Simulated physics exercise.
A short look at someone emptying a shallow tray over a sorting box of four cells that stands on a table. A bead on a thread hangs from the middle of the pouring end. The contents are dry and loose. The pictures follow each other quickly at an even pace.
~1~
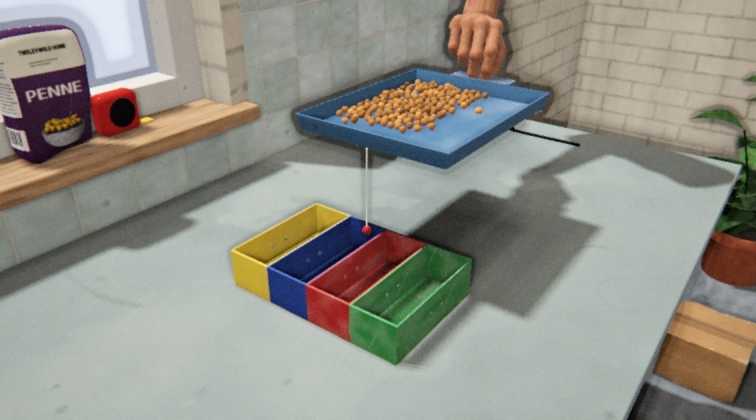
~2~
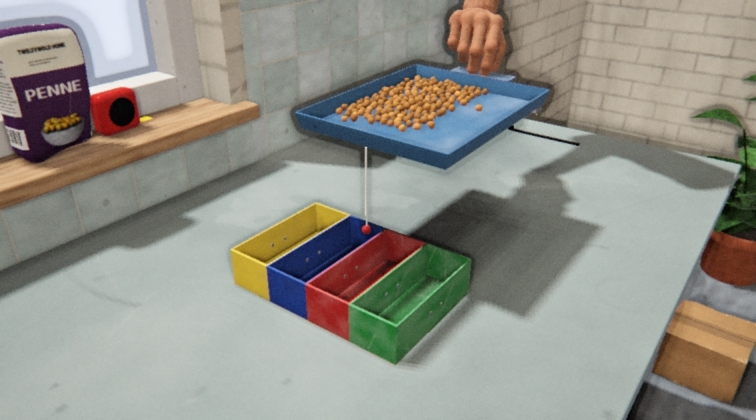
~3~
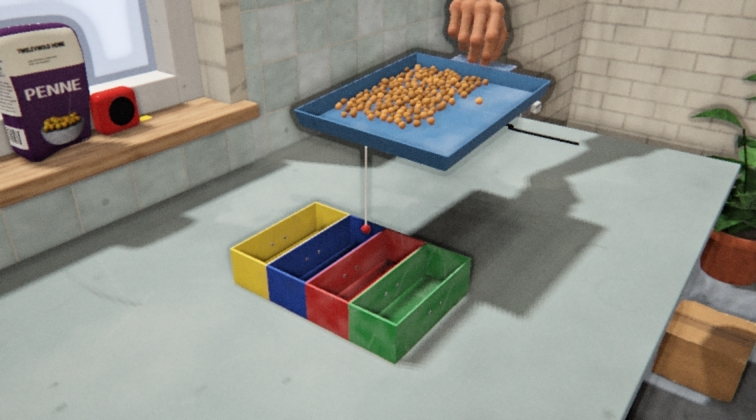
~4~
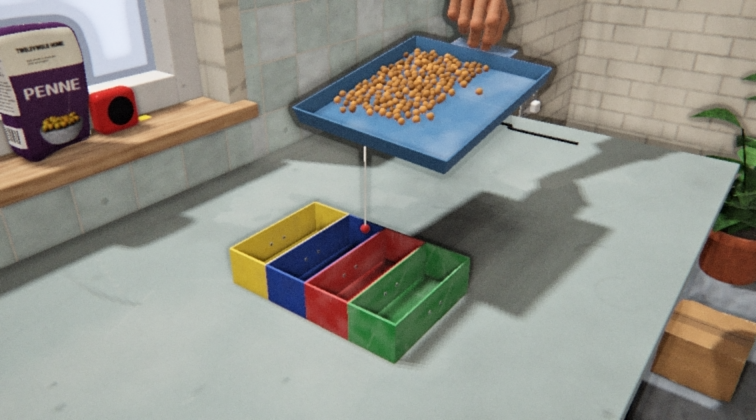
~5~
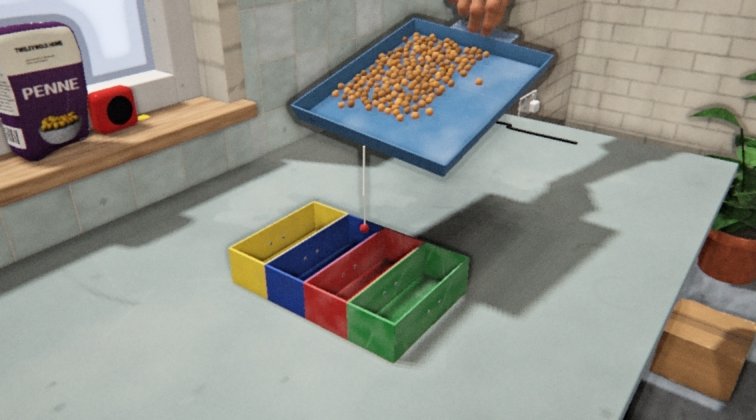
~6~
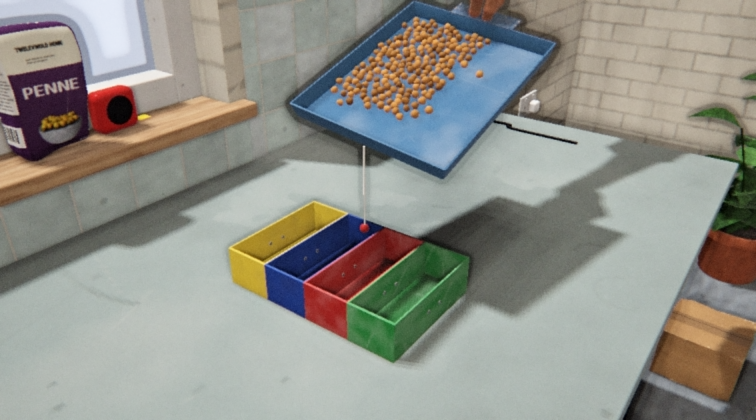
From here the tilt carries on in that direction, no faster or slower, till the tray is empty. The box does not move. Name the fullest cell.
The green one ends fullest.
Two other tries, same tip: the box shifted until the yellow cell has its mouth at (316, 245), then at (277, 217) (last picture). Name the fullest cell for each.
In turn: The red cell; green.
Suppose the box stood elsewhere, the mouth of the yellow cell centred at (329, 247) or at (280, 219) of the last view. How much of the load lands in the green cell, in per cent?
First some 10, then 40 per cent.
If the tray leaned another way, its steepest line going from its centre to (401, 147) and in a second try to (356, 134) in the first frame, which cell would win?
The first try: The cell in green. The second: The cell in yellow.
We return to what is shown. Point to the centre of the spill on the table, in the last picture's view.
Near (479, 392).
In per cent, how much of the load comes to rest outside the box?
Some 10 per cent.
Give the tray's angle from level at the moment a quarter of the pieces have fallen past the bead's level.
Around 75° of tilt.
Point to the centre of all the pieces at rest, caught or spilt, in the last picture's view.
At about (413, 305).
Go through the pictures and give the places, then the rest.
The first frame shows corners of the pouring end near (301, 113) and (447, 151), level; middle of the load near (420, 104), roasted chickpeas; bead on its thread near (367, 230); yellow cell near (251, 272); blue cell near (288, 290); red cell near (328, 309); green cell near (373, 331).
The second frame shows corners of the pouring end near (301, 112) and (447, 151), level; middle of the load near (420, 101).
The third frame shows corners of the pouring end near (300, 109) and (446, 154), tipped barely, lowest at the right corner; middle of the load near (420, 93).
The fourth frame shows corners of the pouring end near (298, 107) and (445, 158), tipped a little, lowest at the right corner; middle of the load near (411, 84).
The fifth frame shows corners of the pouring end near (297, 104) and (444, 161), tipped clearly, lowest at the right corner; middle of the load near (410, 74).
The sixth frame shows corners of the pouring end near (296, 102) and (443, 165), tipped clearly, lowest at the right corner; middle of the load near (409, 66); yellow cell near (248, 270); blue cell near (285, 288); red cell near (326, 307); green cell near (371, 329).
Shortly afterwards, tray tipped steeply; the bulk on the tray; only a few in the green cell; a little falling or outside the box.
Next, tray tipped past a quarter turn; near a third on the tray; near a third in the green cell; a little in the red cell; near a quarter falling or outside the box.
Some moments later, tray tipped past a quarter turn; the bulk in the green cell; near a quarter in the red cell; a little falling or outside the box.
In the end, tray tipped past a quarter turn; the bulk in the green cell; near a quarter in the red cell; none at all in the blue cell; none at all in the yellow cell; a little outside the box.
